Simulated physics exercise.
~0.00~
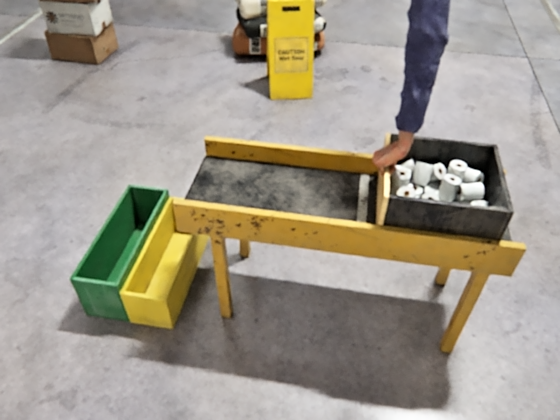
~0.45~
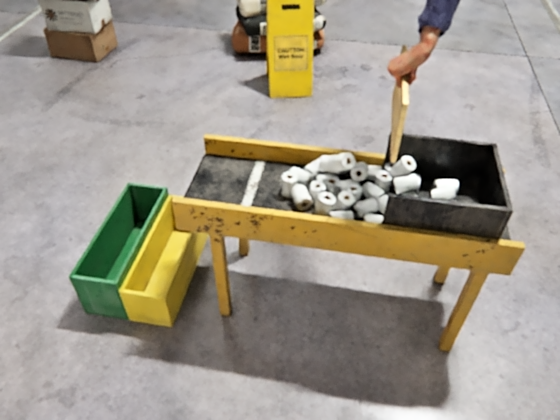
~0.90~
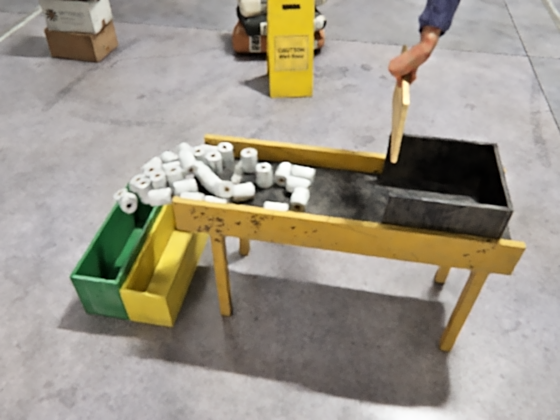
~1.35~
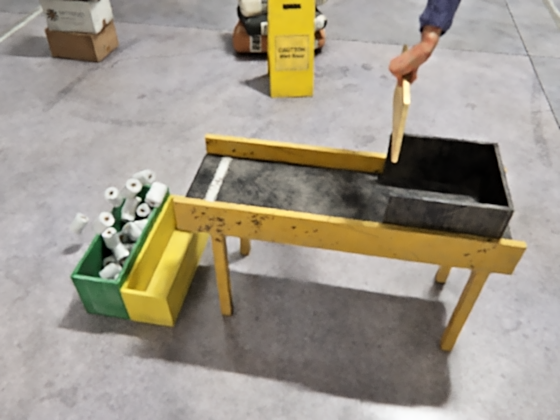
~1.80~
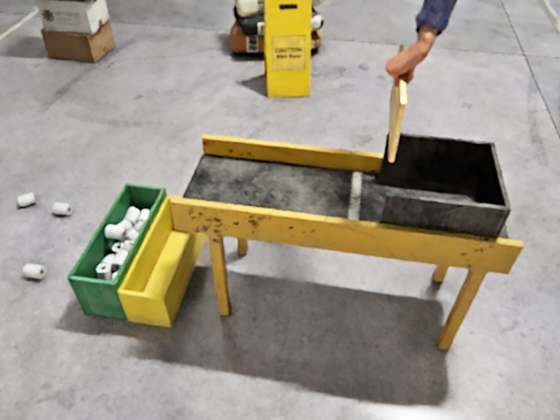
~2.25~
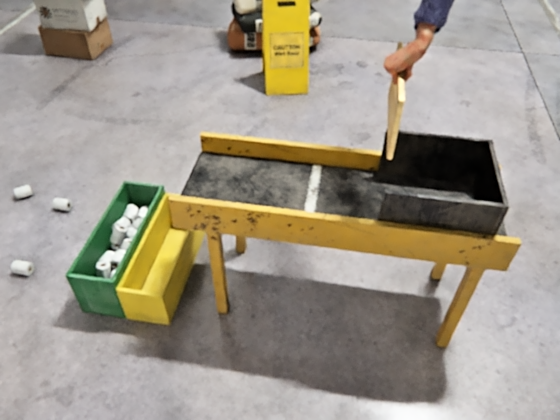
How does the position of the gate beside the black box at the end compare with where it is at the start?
At the start the gate is down at the left side of the black box, closing it off from the belt. At the end it is raised, held up by the hand above the belt and clear of the opening.
White paper rolls fill a black box at the right end of a yellow-framed table with a dark belt, seen from above on a grey concrete floor by a slightly swaying camera. A green bin and a yellow one stand below the left end, the green farther out. A hand lifts the gate beside the box, and the rolls ride left in a loose heap as the belt's pale stripe travels. They spill off the end, over the yellow bin and into the green one. Finally, most lie in the green bin, three rest on the floor beyond it, and the yellow bin is empty.
